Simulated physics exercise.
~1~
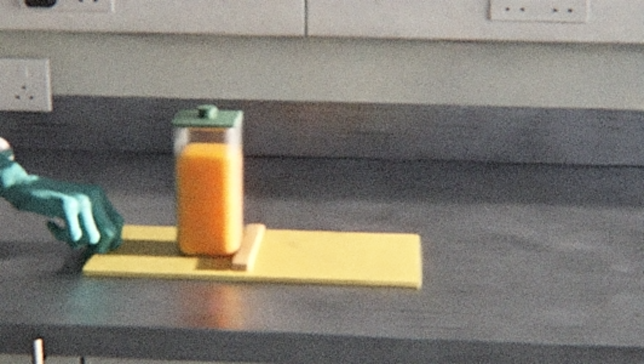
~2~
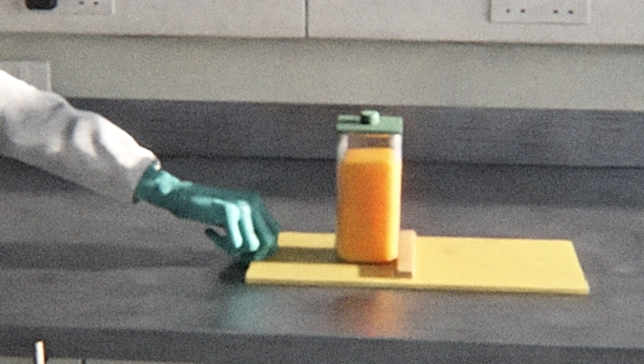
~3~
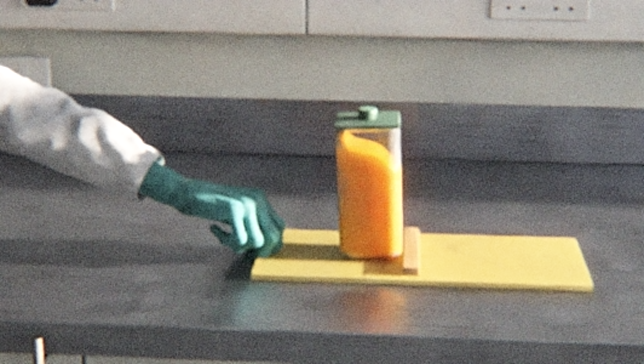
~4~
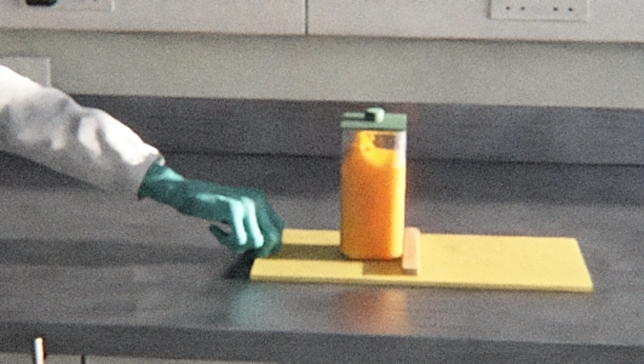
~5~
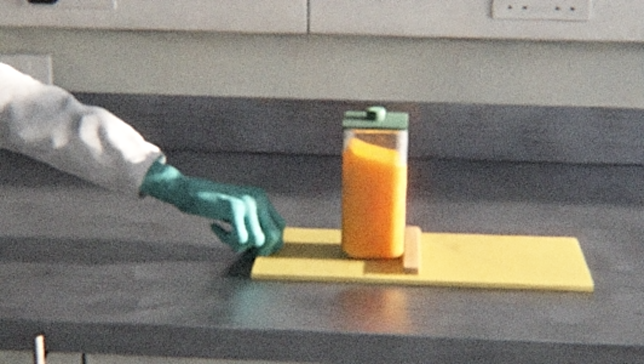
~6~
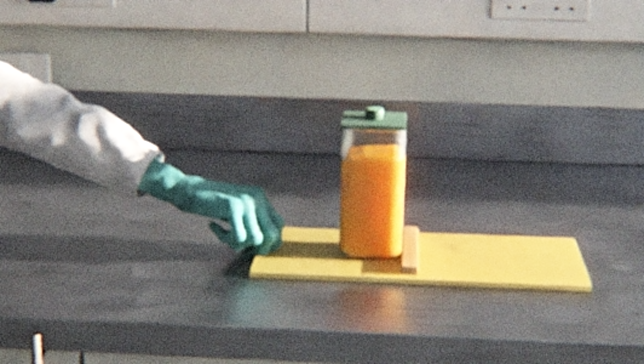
Gloved hand pushing a yellow board right across a worktop, the capped flask of orange juice tilting, then standing upright as juice settles.
